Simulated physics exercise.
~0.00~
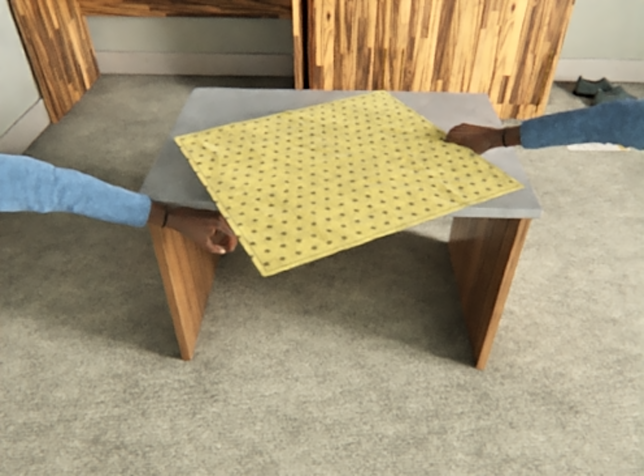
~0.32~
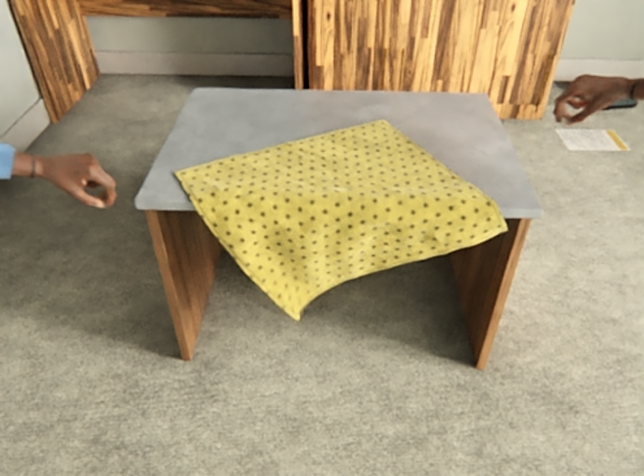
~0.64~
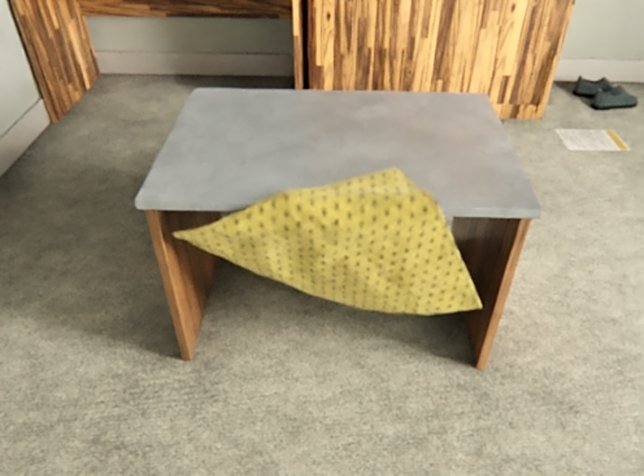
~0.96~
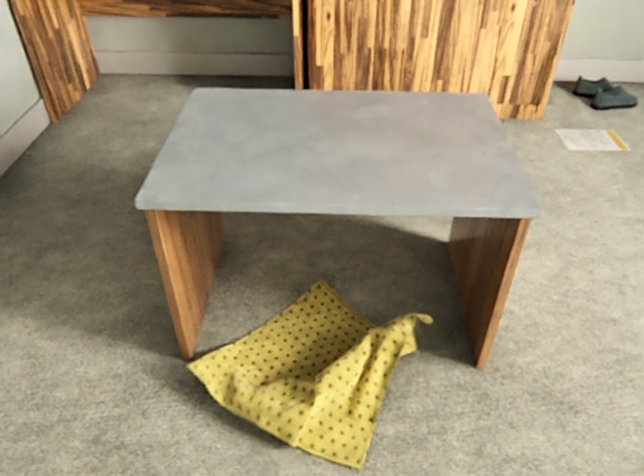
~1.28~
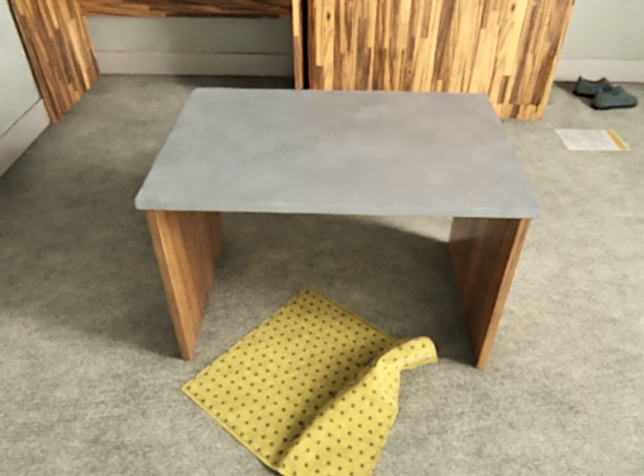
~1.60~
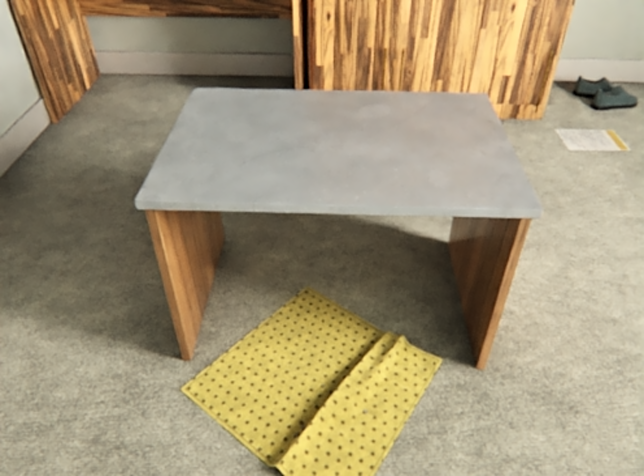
A yellow dotted cloth was held level by two hands above a gray-topped desk, and when they let go it sagged over the near edge, slid off the front and dropped to the carpet, ending up spread out with a fold along its right side.
